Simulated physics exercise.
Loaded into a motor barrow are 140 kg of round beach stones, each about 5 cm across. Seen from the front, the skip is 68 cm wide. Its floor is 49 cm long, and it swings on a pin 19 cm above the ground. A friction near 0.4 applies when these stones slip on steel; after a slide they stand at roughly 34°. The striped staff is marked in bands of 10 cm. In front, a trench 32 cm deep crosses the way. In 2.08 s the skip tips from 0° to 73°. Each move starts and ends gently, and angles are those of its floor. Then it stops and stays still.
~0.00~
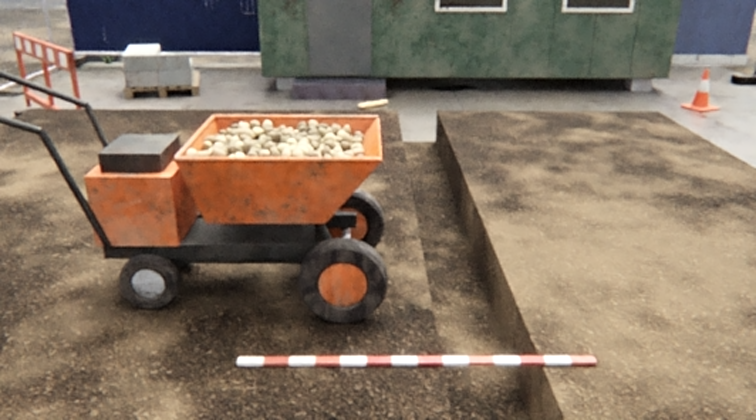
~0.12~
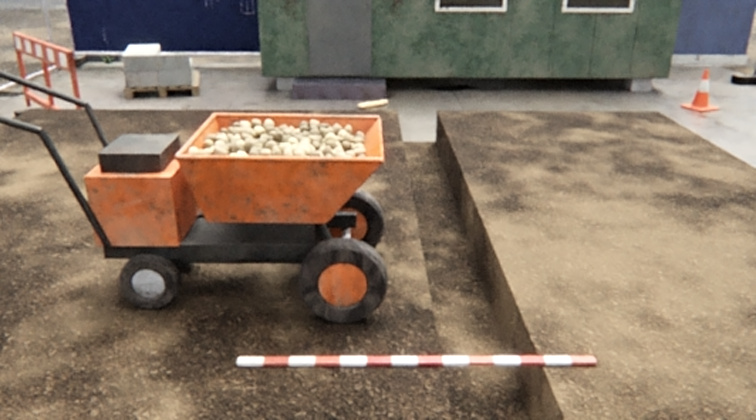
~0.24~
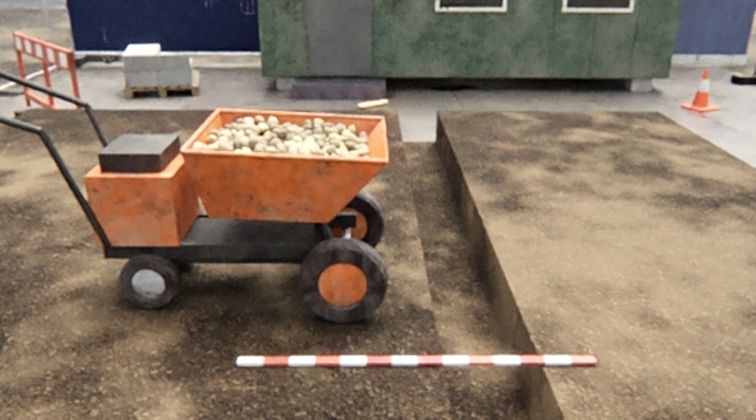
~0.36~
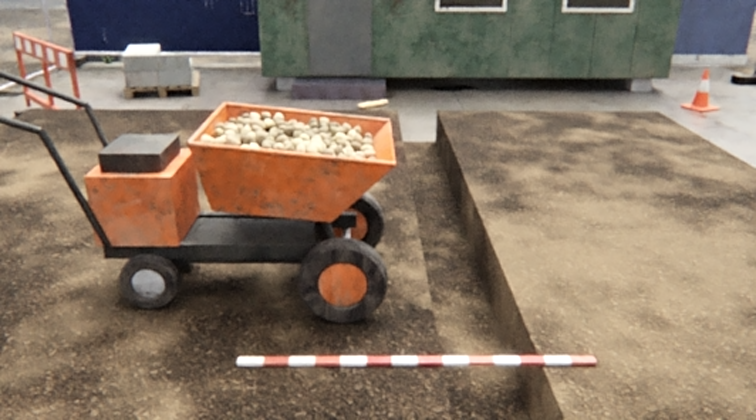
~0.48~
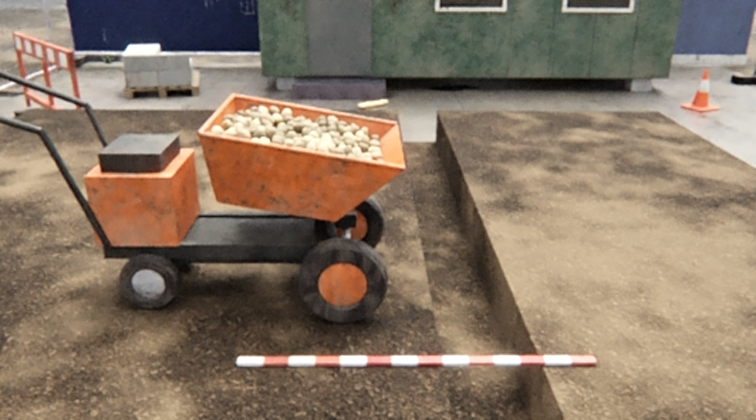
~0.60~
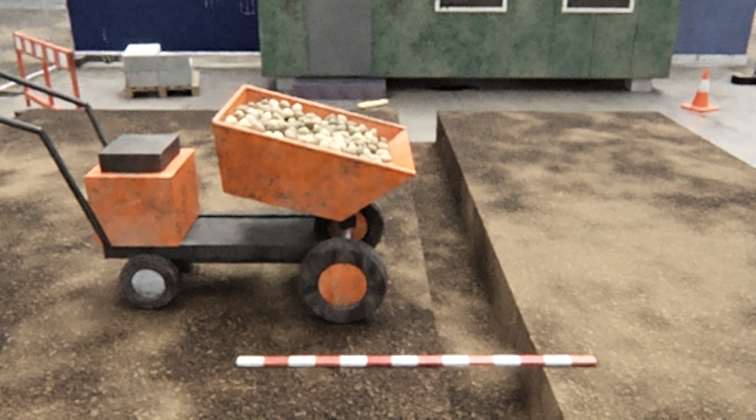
At first, an orange motor barrow loaded with round, pale stones stands with its skip level beside a trench, a red-and-white pole lying in front. The skip then begins to tilt slowly, its rear rising and its front lip dipping to the right, and ends moderately inclined with the stones still inside.
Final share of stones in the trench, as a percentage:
61 per cent.
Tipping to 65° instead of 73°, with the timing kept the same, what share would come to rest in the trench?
In that case around 70 percent.
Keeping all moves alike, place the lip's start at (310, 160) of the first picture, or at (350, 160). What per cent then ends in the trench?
About 100 per cent first, then about 95 per cent.
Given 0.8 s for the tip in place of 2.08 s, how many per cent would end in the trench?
Near 45 per cent.
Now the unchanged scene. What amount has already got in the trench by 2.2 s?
I'd put it near 40 per cent.
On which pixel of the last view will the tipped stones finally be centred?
Their middle ends up near (495, 321).
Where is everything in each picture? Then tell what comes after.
In the first frame, lip at (381, 160), floor tilted 0°, highest stones at (287, 132).
In the second frame, lip at (382, 160), floor tilted 1°, highest stones at (269, 132); the stones move at 0.1 m/s on average.
In the third frame, the skip is at 3°, its lip at (387, 162); the top of the load is at (260, 126); the stones move at 0.2 m/s on average.
In the fourth frame, the skip is at 6°, its lip at (395, 165); the top of the load is at (252, 124); the stones move at 0.3 m/s on average.
In the fifth frame, the skip is at 10°, its lip at (404, 169); the top of the load is at (255, 118); the stones move at 0.3 m/s on average.
In the sixth frame, lip at (415, 174), floor tilted 15°, highest stones at (259, 110); the stones move at 0.4 m/s on average.
After 1.6 s the floor is at 62°; 94 % in the skip, 6 % in the trench; the foremost stones are at (500, 248).
After 2.2 s the floor is at 73°; 26 % in the skip, 39 % in the trench, 35 % past the trench; the foremost stones are at (645, 280).
After 2.5 s the floor is at 73°; 7 % in the skip, 52 % in the trench, 40 % past the trench; the foremost stones are at (686, 274).
After 4.5 s the floor is at 73°; 0 % in the skip, 61 % in the trench, 39 % past the trench; the foremost stones are at (694, 273).
